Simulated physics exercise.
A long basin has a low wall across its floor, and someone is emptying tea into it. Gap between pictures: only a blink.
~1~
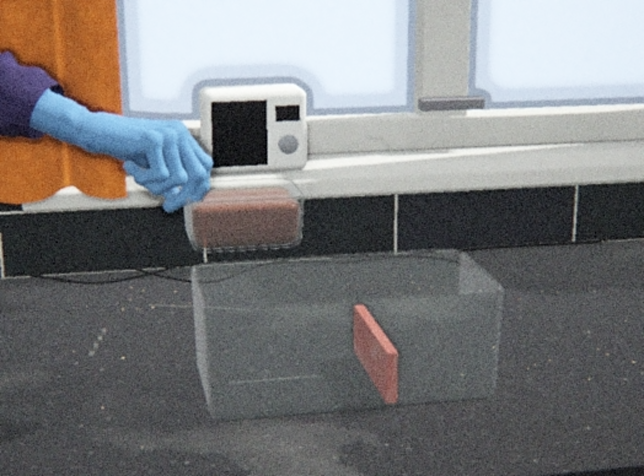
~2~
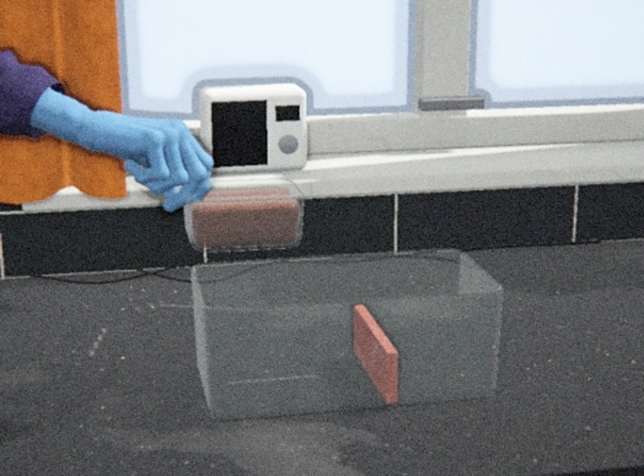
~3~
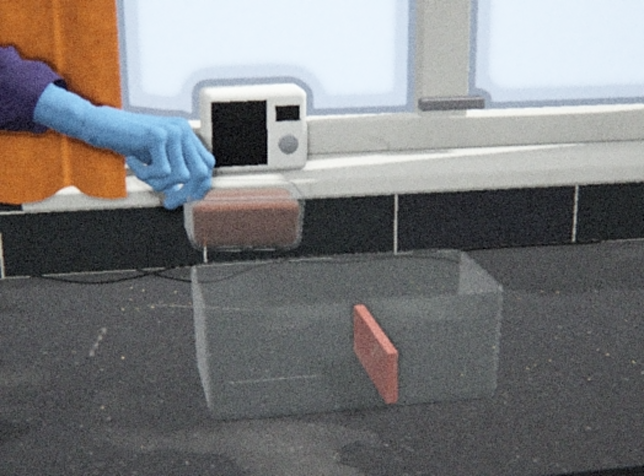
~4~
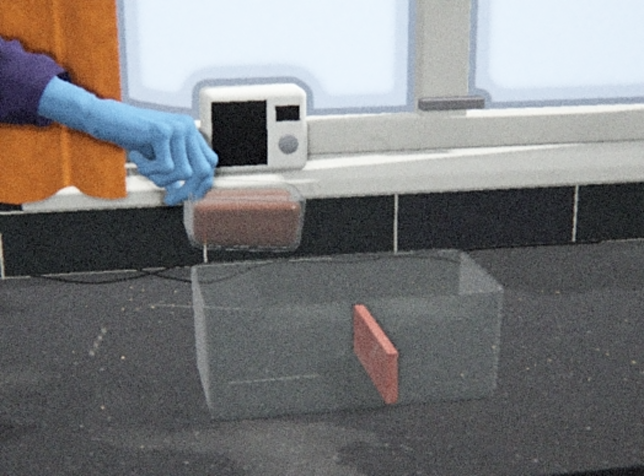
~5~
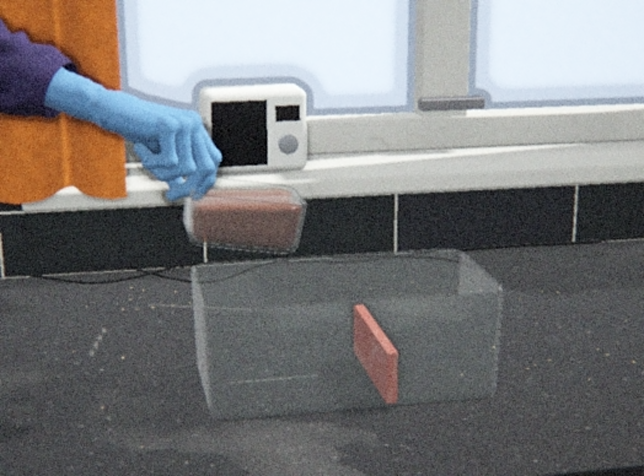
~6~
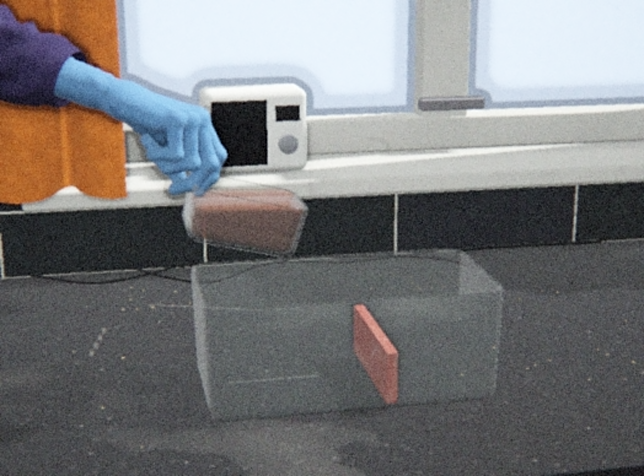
On a dark countertop beneath a window, a blue hand holds a small clear container of reddish-brown liquid above the left side of a long transparent basin with a low red wall inside. The container begins level, then the hand shifts slightly right and gradually tilts it rightward, its right end dipping.
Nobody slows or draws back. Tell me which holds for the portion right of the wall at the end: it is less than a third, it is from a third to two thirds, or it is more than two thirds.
The right side of the wall holds a small share, below one third.
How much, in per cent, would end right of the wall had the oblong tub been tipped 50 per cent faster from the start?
About 0 %.
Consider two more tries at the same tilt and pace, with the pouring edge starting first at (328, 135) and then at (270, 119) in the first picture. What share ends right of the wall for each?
It would come to near 70 per cent, and then near 5 per cent.
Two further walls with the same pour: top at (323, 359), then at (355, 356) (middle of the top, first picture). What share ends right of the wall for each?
Record: Case 1 near 75 %, case 2 near 50 %.
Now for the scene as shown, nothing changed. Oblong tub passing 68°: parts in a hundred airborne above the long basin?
Somewhere around 25 per cent of it.
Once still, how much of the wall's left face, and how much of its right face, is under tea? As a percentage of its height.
On the left roughly 20, on the right roughly 0.
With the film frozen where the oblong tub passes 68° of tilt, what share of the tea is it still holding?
Near 30 %.
A moment on, the oblong tub is tipped part way and 30 per cent is still to pour, 44 is left of the wall and 0 right of it.
Next, the oblong tub is tipped right over and 4 per cent is still to pour, 92 is left of the wall and 1 right of it.
Then the oblong tub is tipped right over and 0 per cent is still to pour, 99 is left of the wall and 1 right of it.
Later the oblong tub is tipped right over and 0 per cent is still to pour, 99 is left of the wall and 1 right of it.
Finally, 99 per cent lies left of the wall, 1 right of it and 0 outside.
